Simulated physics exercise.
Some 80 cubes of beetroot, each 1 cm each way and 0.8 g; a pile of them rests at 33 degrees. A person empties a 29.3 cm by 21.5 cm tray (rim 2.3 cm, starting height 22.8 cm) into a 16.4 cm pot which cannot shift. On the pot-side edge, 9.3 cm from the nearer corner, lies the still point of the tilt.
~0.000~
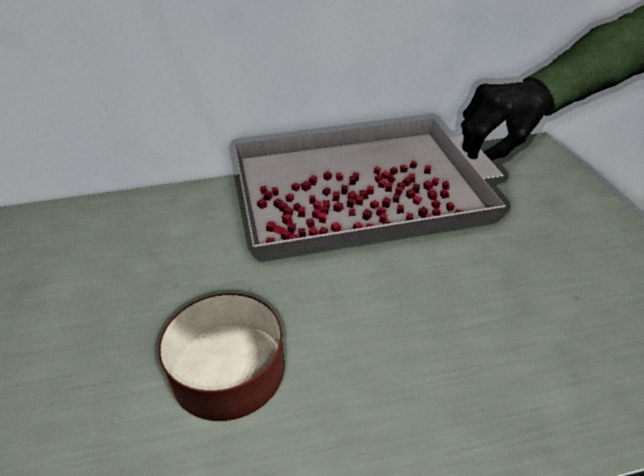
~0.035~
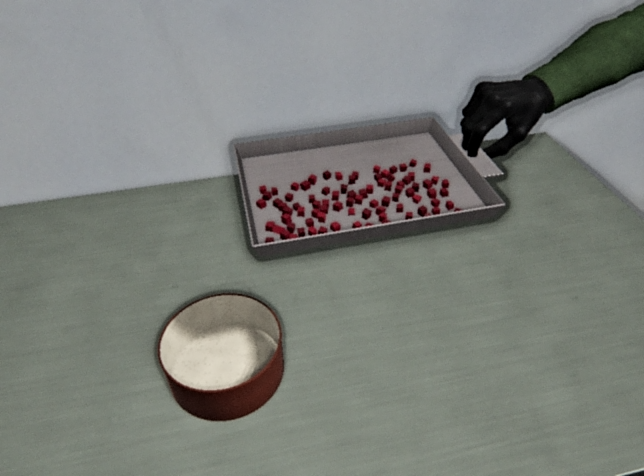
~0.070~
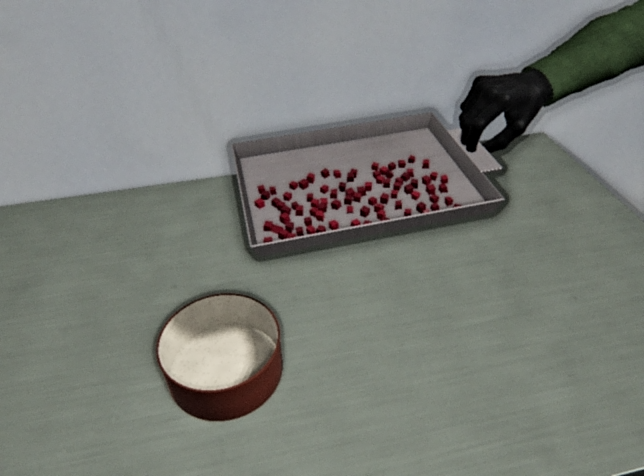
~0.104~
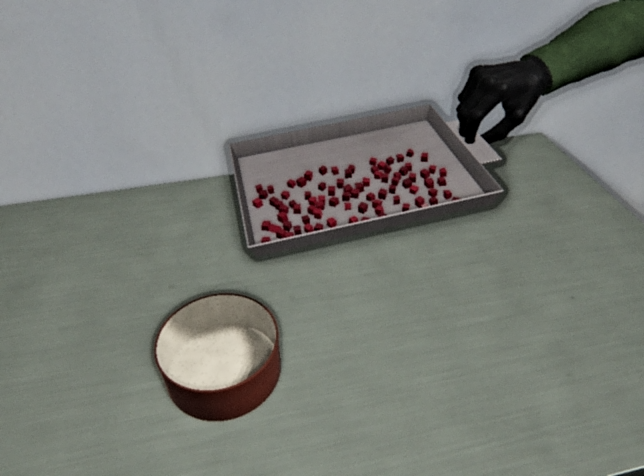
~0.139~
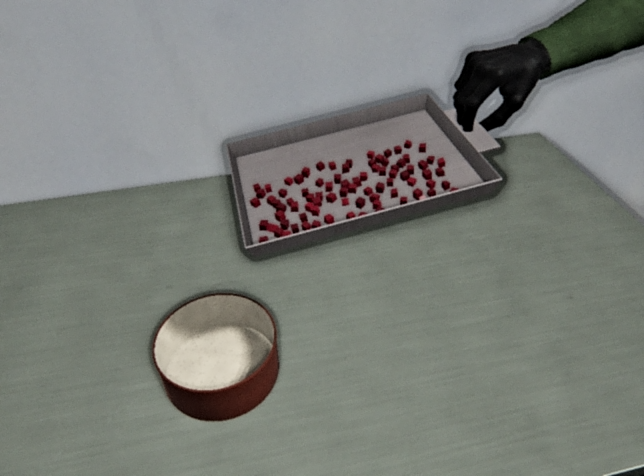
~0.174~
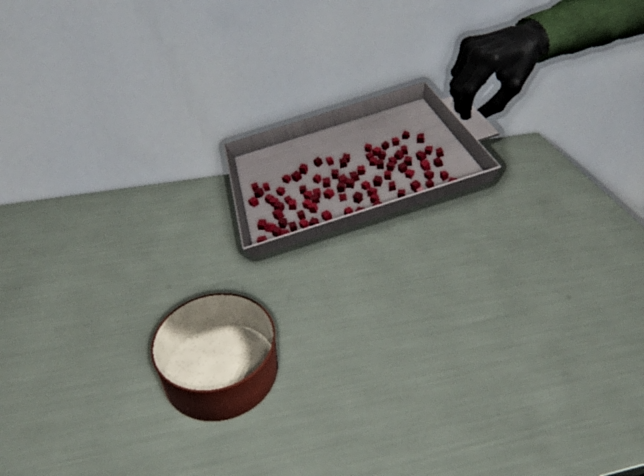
The clip opens on a shallow grey tray of small red cubes resting on a greenish table, a black-gloved hand at its right end and a round reddish-brown pot in front. The hand slowly raises that end, tilting the tray slightly down to the left, while the cubes barely shift within it.
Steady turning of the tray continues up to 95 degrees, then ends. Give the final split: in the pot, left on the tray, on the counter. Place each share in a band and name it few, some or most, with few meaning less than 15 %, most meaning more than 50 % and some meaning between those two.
In the end: Pot most, left on the tray few, counter some.
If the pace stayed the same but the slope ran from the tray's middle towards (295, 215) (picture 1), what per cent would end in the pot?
Roughly 95 per cent.
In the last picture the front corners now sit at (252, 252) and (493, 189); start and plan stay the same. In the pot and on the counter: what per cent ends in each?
The pot gets 45 and the counter 55.
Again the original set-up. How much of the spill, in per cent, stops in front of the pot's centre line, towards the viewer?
0 %.
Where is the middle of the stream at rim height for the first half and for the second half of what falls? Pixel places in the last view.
Early: About (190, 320); late: About (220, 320).
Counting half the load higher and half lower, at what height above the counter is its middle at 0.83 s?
The halfway mark sits at about 24 cm.
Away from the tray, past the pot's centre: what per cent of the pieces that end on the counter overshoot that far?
Share past the middle: Roughly 80 percent.
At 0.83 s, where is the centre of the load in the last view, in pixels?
Look about (231, 222) in the last view.
Then, at 0.57 s, tilt 52 degrees; the tray holds 100 %, the pot 0 %.
Then, at 0.83 s, tilt 78 degrees; the tray holds 60 %, the pot 5 %.
After 1.20 s, tilt 95 degrees; the tray holds 30 %, the pot 40 %.
At rest (2.8 s), pot 70 %, tray 5 %, counter 25 %.
